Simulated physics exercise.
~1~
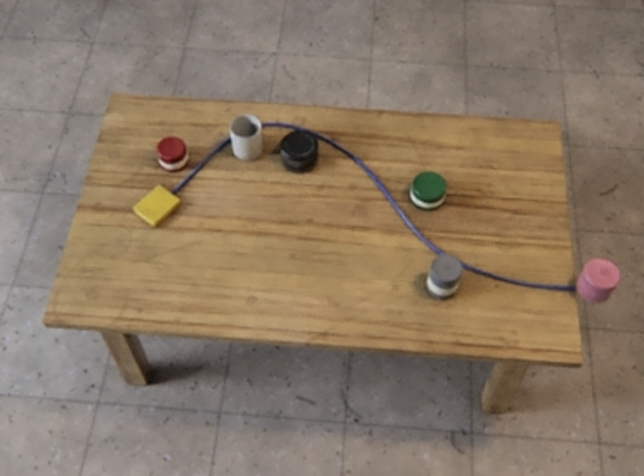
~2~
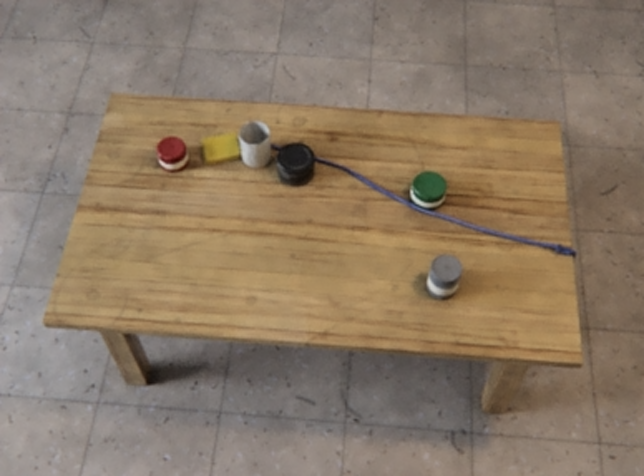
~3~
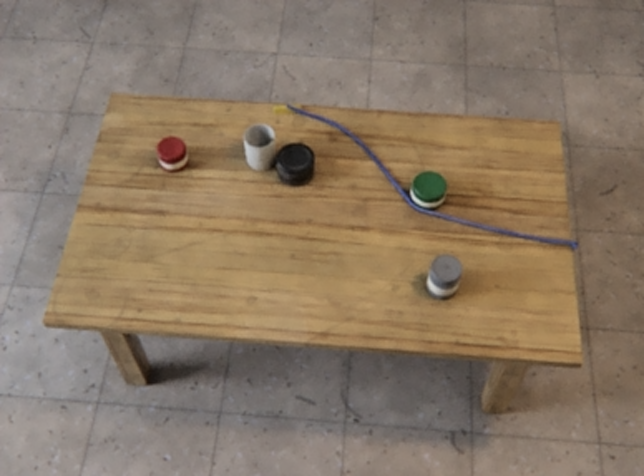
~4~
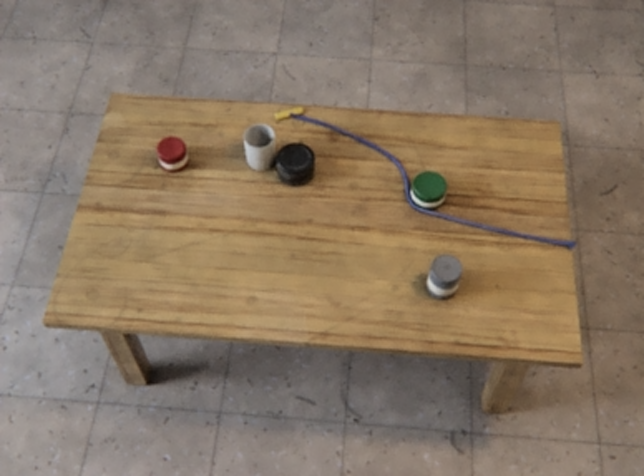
At the start, a blue cable winds across a wooden table from a yellow phone, past a white cup, a black tub and a grey tin, to a pink speaker at the right edge. The speaker goes over the edge and out of view, and the cable pulls straighter, drawing the phone right against the cup. The cup and tub shift slightly. The phone then swings to the far edge, turning as the cable bends around the green canister. It finally rests there, tilted at the rim, while the canisters and tin stay put.
